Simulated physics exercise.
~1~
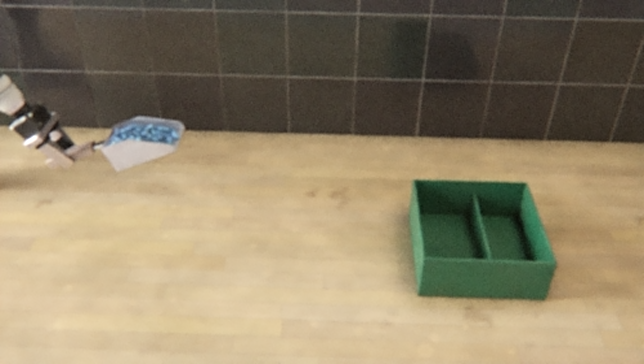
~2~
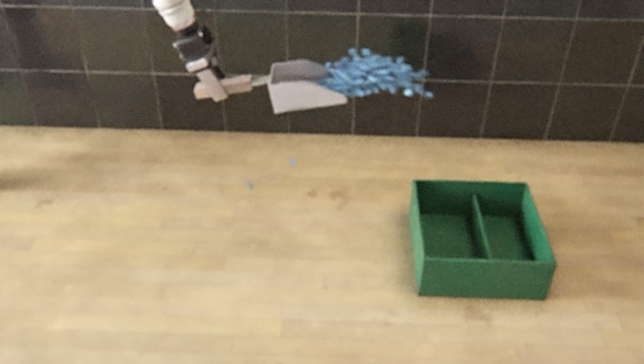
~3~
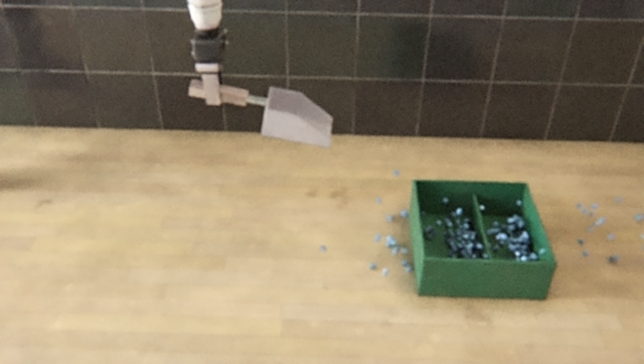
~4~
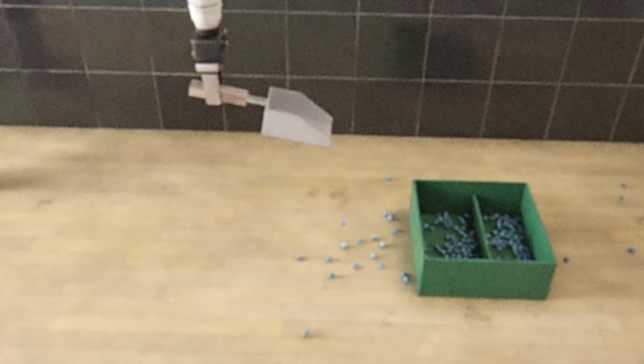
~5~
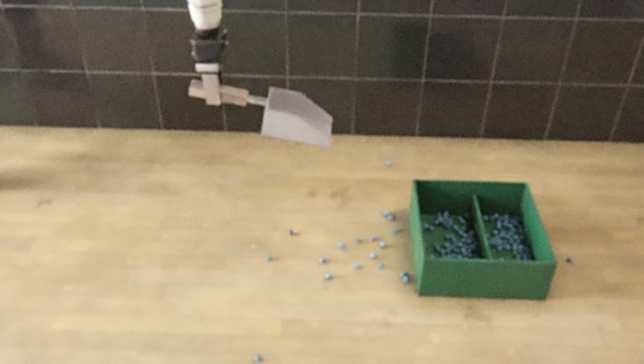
On a wooden counter, a robot arm flings blue beads into a divided green bin, scattering some.
